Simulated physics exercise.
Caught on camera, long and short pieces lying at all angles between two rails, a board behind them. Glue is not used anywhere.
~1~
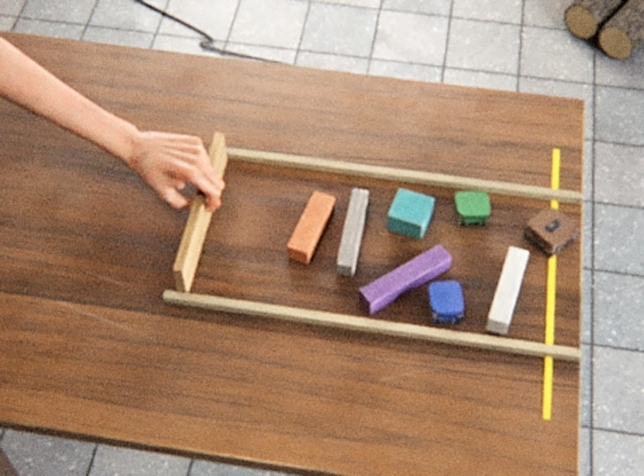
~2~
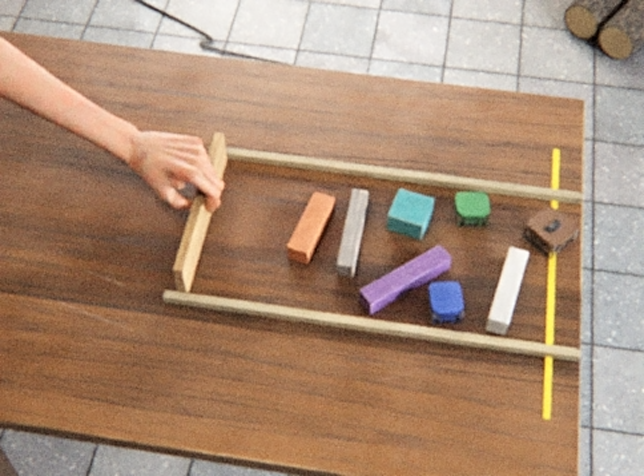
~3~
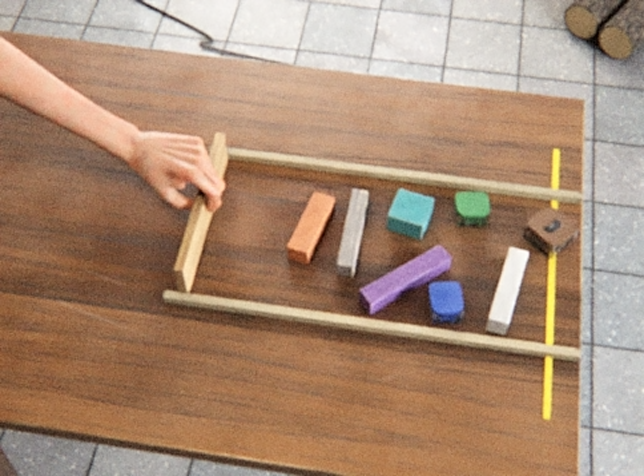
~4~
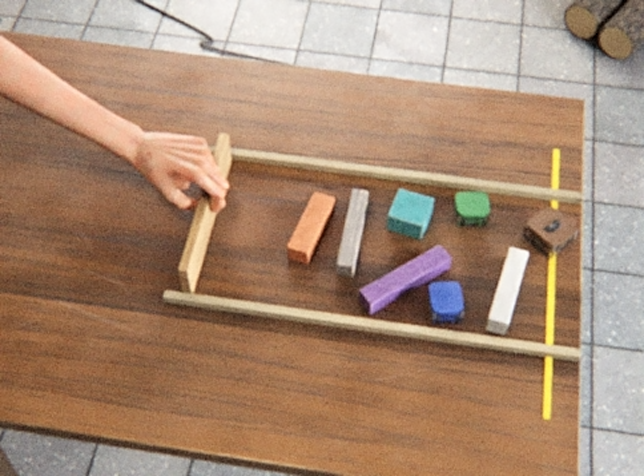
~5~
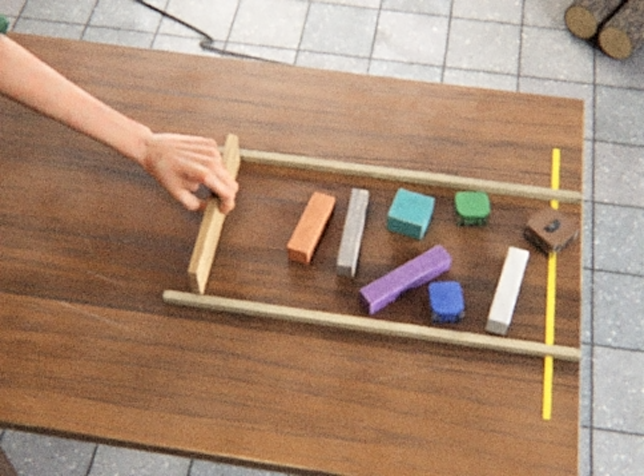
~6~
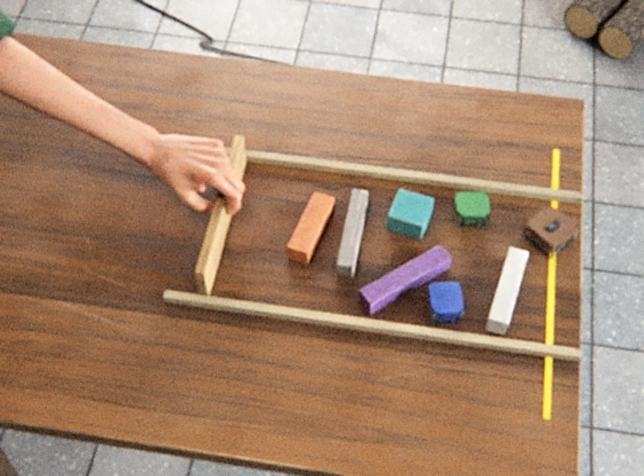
The footage shows colored blocks lying at various angles between two wooden rails on a table, a brown case over a yellow tape line. A hand holding a board behind them stays nearly still, then slides it slightly right.
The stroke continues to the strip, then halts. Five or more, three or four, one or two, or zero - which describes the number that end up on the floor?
At least five.
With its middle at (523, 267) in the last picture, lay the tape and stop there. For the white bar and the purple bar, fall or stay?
Outcome - white bar topples off, purple bar is left in place.
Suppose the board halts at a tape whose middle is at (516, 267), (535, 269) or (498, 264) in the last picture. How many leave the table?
Respectively, 3, 5 and 3.
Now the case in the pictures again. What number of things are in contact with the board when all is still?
The count comes out at 1.
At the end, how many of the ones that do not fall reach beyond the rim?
Overhang count: 0.
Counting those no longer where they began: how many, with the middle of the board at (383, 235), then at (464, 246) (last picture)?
That gives 6 for the first and 8 for the second.
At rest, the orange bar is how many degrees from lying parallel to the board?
It works out to near 0°.
Soon after, none off yet; brown case at rest near (550, 233); white bar at rest near (507, 290); green case at rest near (472, 210).
At rest, the number that fall off is five or more; fallen, grey bar, turquoise block, purple bar, blue case, green case, white bar and brown case.
